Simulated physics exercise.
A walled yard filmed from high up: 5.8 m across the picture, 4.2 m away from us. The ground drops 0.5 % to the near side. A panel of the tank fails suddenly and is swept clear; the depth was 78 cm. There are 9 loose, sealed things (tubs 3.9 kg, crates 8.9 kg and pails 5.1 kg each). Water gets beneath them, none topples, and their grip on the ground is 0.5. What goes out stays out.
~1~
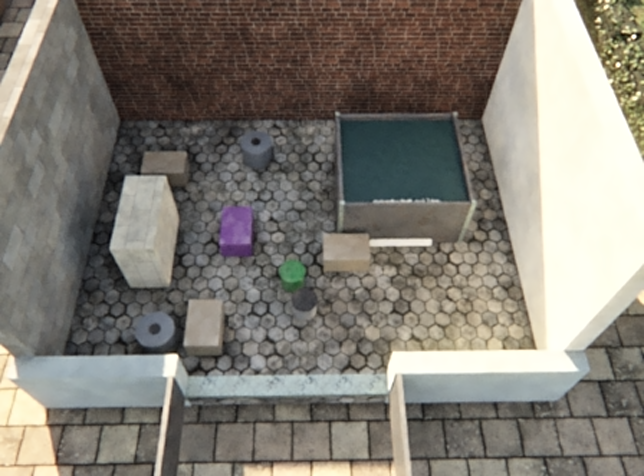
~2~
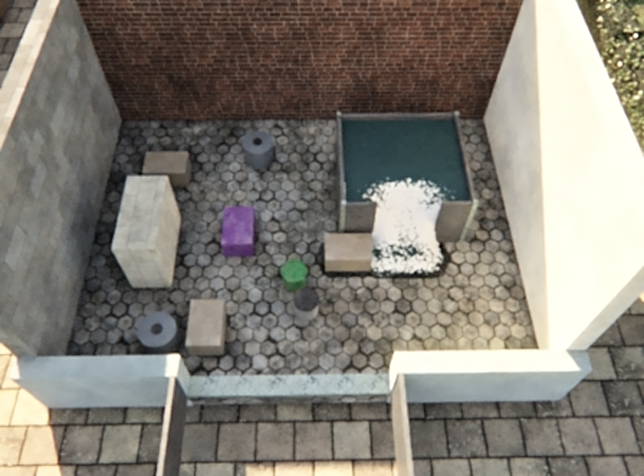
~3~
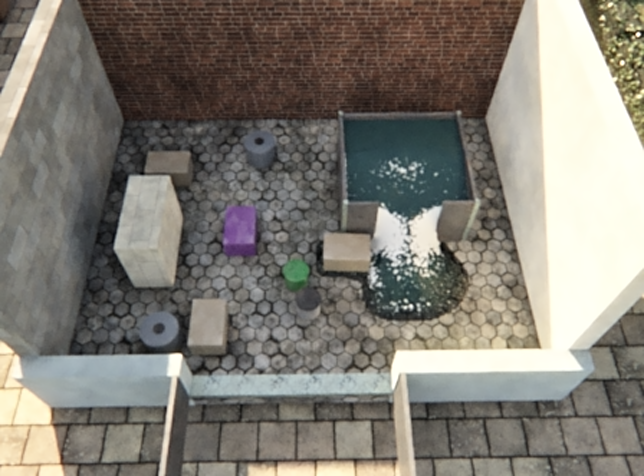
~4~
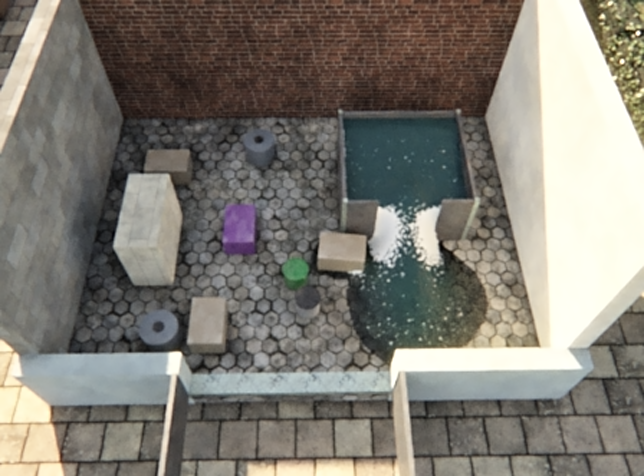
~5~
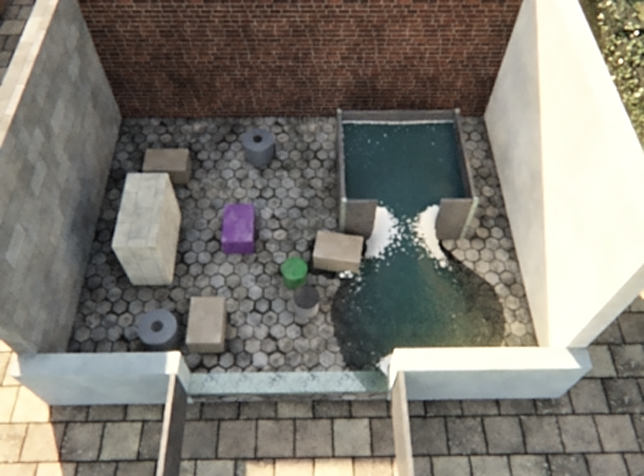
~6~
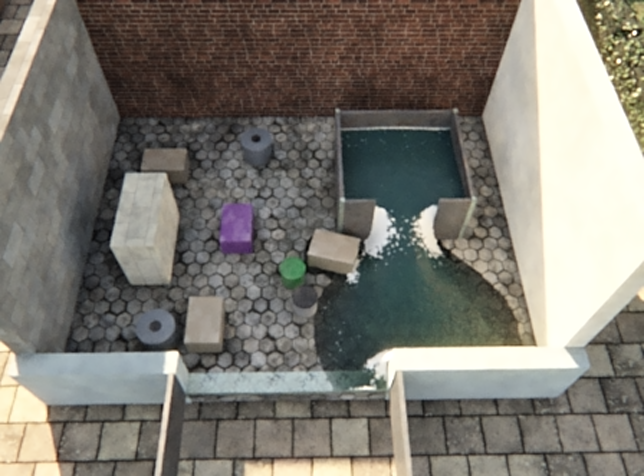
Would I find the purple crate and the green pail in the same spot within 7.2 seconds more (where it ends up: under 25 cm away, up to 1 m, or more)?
The purple crate barely shifts; the green pail stays put.
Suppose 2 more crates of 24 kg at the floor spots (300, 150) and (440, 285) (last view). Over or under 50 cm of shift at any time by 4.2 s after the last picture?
In that order: Short of it, more.
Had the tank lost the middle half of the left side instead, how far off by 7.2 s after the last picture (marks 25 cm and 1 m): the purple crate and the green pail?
Then the purple crate travels far, the green pail holds its place.
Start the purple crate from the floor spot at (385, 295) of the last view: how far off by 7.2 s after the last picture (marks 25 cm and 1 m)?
It ends far away.
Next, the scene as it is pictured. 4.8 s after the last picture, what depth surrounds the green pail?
About 2 cm.
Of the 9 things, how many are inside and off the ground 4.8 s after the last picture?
I count 1.
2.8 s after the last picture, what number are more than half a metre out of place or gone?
0 of them.
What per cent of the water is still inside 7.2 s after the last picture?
Some 56 per cent remains.
Then, 0.9 s after the last picture the purple crate is near (236, 222), 0.0 m from its start, aground; the green pail is near (293, 268), 0.0 m from its start, aground; 0 of 9 are out; 0 afloat.
Then, 2.8 s after the last picture the purple crate is near (236, 222), 0.0 m from its start, aground; the green pail is near (293, 268), 0.0 m from its start, aground; 0 of 9 are out; 0 afloat.
Then, 4.8 s after the last picture the purple crate is near (236, 222), 0.0 m from its start, aground; the green pail is near (293, 268), 0.0 m from its start, aground; 0 of 9 are out; 1 afloat.
Then, 7.2 s after the last picture the purple crate is near (236, 222), 0.0 m from its start, aground; the green pail is near (293, 268), 0.0 m from its start, aground; 0 of 9 are out; 2 afloat.
